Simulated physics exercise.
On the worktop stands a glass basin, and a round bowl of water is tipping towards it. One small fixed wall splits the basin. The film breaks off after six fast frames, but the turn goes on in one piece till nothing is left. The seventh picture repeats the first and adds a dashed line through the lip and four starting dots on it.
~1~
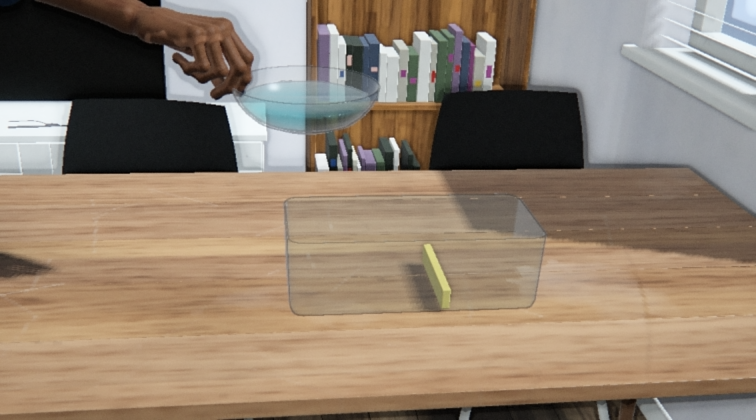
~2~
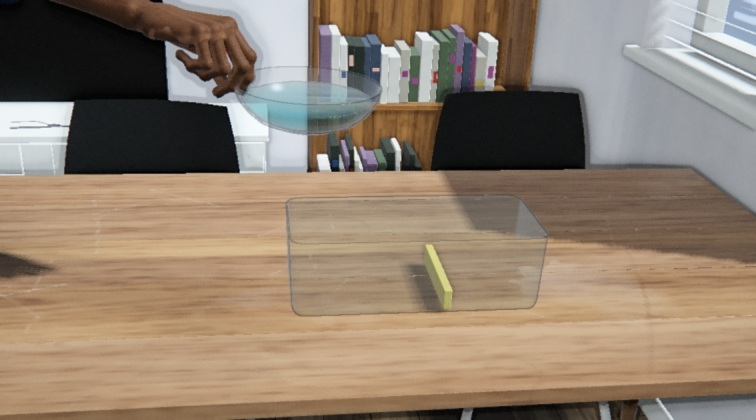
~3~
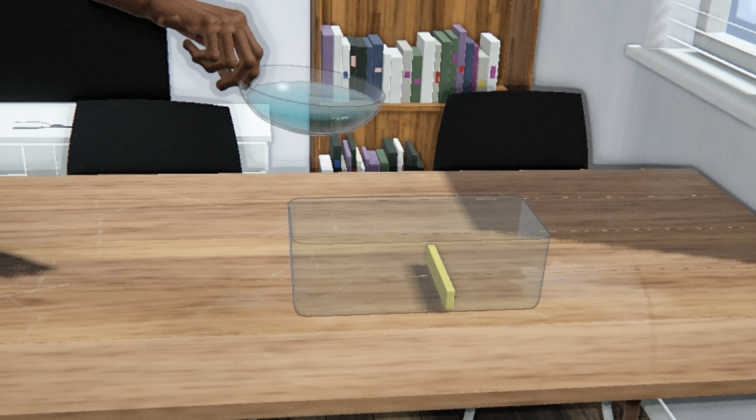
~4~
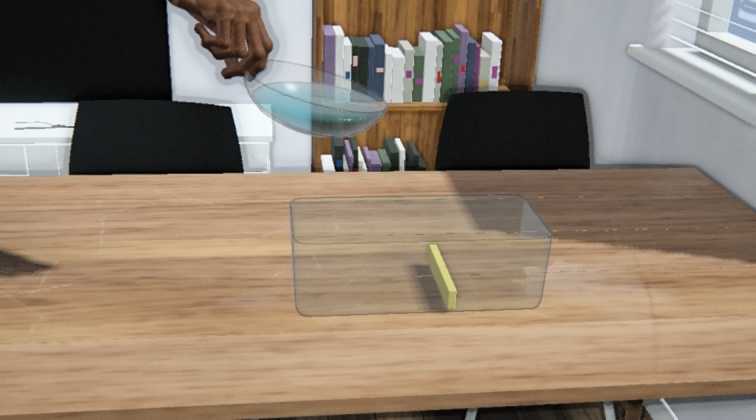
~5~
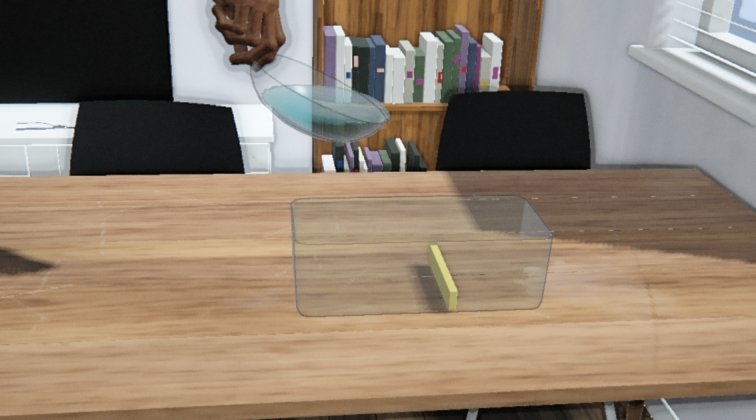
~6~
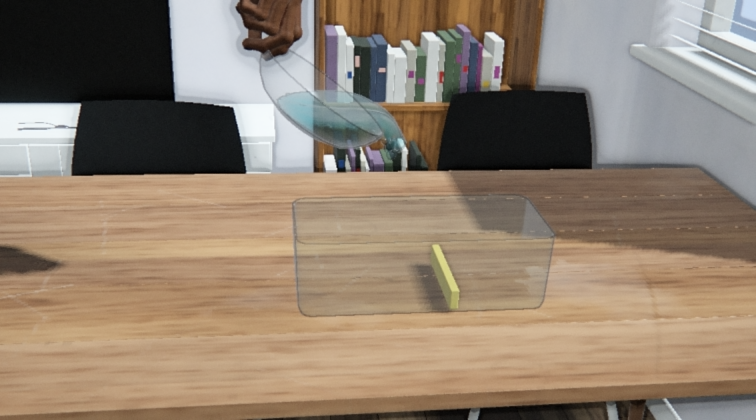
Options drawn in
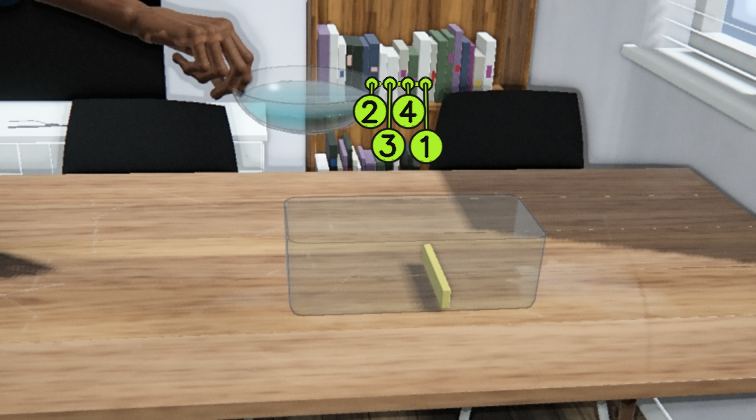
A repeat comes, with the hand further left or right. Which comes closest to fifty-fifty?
Best: 4.
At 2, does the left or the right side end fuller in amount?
The left one.
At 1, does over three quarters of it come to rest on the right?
No.
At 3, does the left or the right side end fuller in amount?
The left side.
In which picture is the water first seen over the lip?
In picture 5.
On the marked copy, 1 at (425, 84); 2 at (371, 83); 3 at (389, 83); 4 at (407, 83).
Choosing 1, about 36 % ends left of the wall and 63 % right of it.
Choosing 2, about 83 % ends left of the wall and 14 % right of it; 3 % is lost outside.
Choosing 3, about 73 % ends left of the wall and 25 % right of it.
Choosing 4, about 49 % ends left of the wall and 50 % right of it.
